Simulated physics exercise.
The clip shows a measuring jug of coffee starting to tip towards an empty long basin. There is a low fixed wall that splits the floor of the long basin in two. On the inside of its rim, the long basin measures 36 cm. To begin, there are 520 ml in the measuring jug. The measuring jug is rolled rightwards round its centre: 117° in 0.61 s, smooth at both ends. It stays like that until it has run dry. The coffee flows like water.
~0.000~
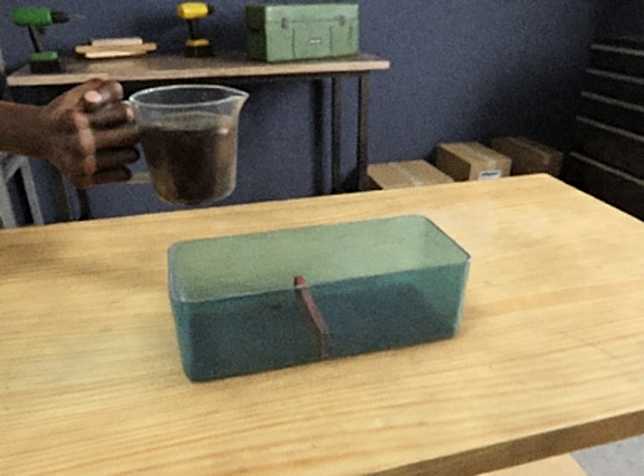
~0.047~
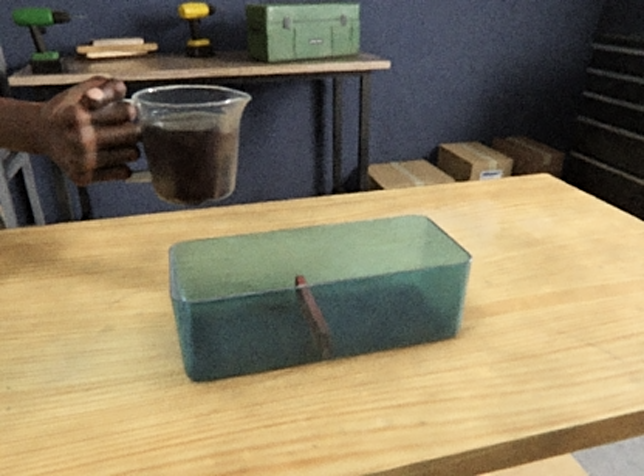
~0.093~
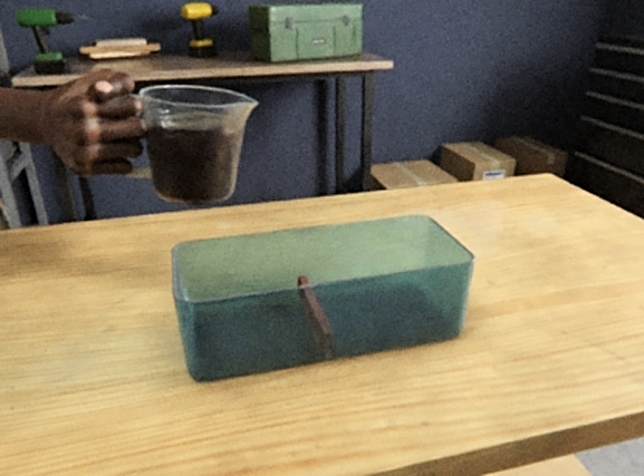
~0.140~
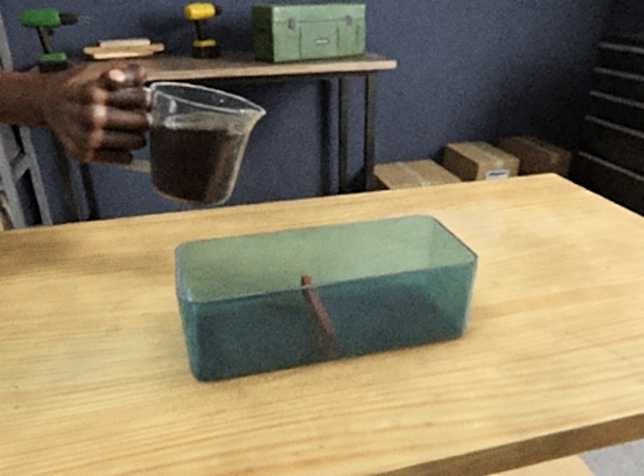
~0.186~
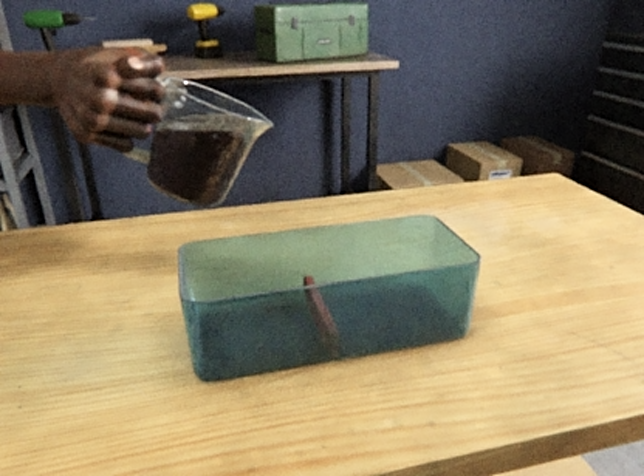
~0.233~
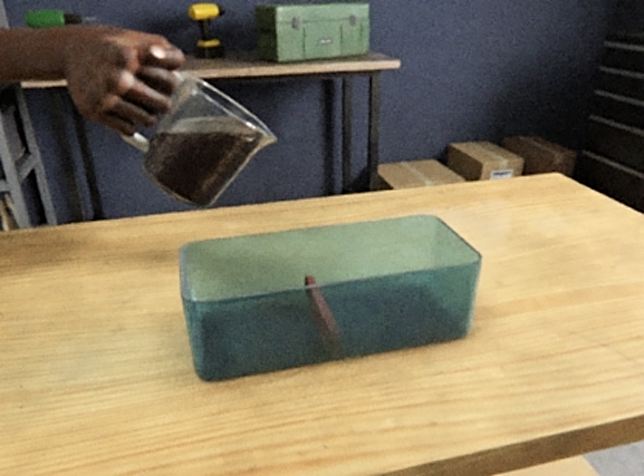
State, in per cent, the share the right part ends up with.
The right part ends up with roughly 23 %.
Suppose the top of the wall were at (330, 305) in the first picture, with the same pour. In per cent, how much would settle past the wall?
In that case, some 10 percent.
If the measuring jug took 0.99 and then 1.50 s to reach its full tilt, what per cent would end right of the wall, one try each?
About 45 %, then about 60 %.
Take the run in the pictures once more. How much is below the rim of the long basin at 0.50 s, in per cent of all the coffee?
Estimate - around 22 in a hundred parts.
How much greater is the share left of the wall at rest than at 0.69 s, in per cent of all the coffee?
About 2 per cent.
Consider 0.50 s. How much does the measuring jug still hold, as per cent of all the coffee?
Still held: Roughly 42 % of the total.
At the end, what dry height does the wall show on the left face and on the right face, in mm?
About 22 mm left, about 34 mm right.
After 0.50 s the tilt is 107° and 42 per cent is still to pour, 12 is left of the wall and 10 right of it.
After 0.69 s the tilt is 117° and 3 per cent is still to pour, 70 is left of the wall and 20 right of it.
After 0.89 s the tilt is 117° and 0 per cent is still to pour, 72 is left of the wall and 22 right of it.
After 1.11 s the tilt is 117° and 0 per cent is still to pour, 72 is left of the wall and 23 right of it.
In the end 72 per cent lies left of the wall, 23 right of it and 5 outside.
